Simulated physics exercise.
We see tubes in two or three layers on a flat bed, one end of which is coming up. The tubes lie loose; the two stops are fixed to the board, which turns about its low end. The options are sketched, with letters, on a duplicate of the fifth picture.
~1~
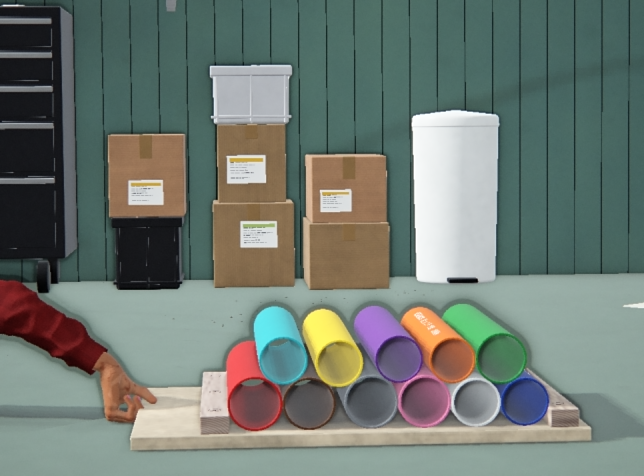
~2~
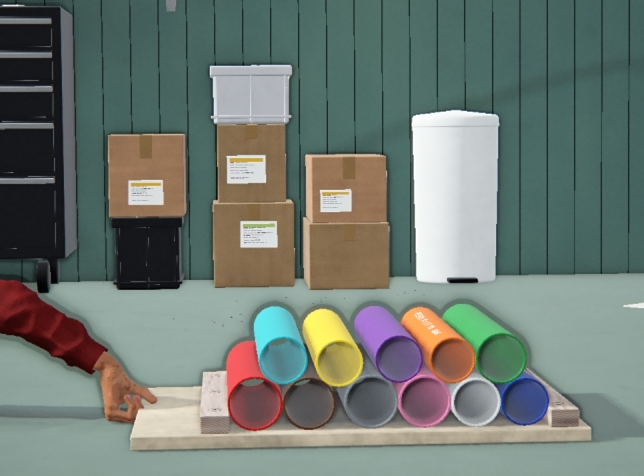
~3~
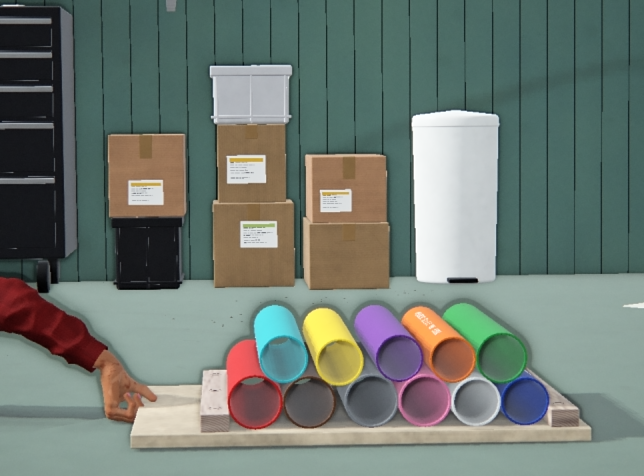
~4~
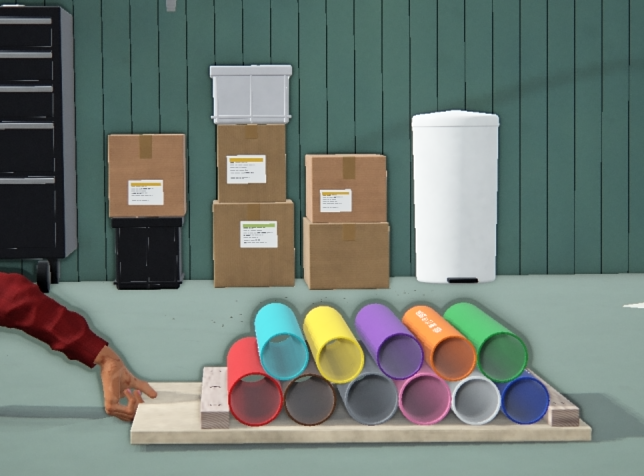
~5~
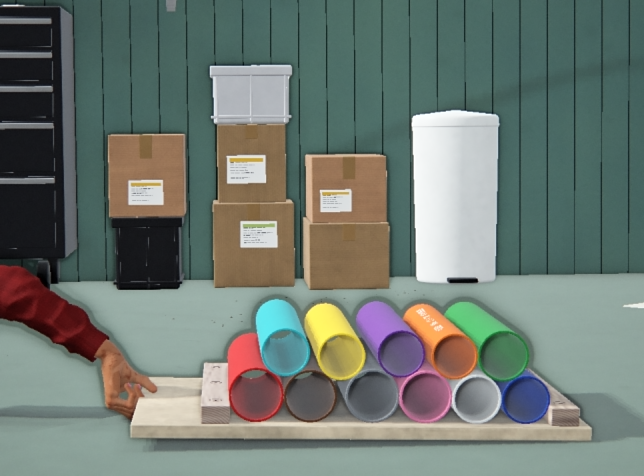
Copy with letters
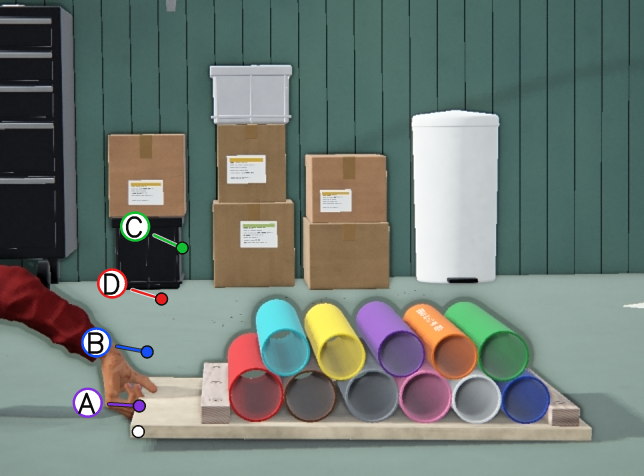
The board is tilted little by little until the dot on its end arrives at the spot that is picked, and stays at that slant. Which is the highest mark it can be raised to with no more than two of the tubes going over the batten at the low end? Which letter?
At most to C.
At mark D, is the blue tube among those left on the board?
Yes.
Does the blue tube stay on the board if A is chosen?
The blue tube: Yes.
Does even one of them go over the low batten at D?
No, at D.
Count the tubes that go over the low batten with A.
It comes to none.
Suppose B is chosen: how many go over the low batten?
With B, none.
On the marked copy, A at (139, 406); B at (147, 352); C at (182, 248); D at (162, 299); the white dot at (139, 432).
With C. Early on, board at 16°.
Further on, board at 25°.
At the end, board at 25°, none over the low batten.
As for the rest, A none over the low batten; B none over the low batten; D none over the low batten.
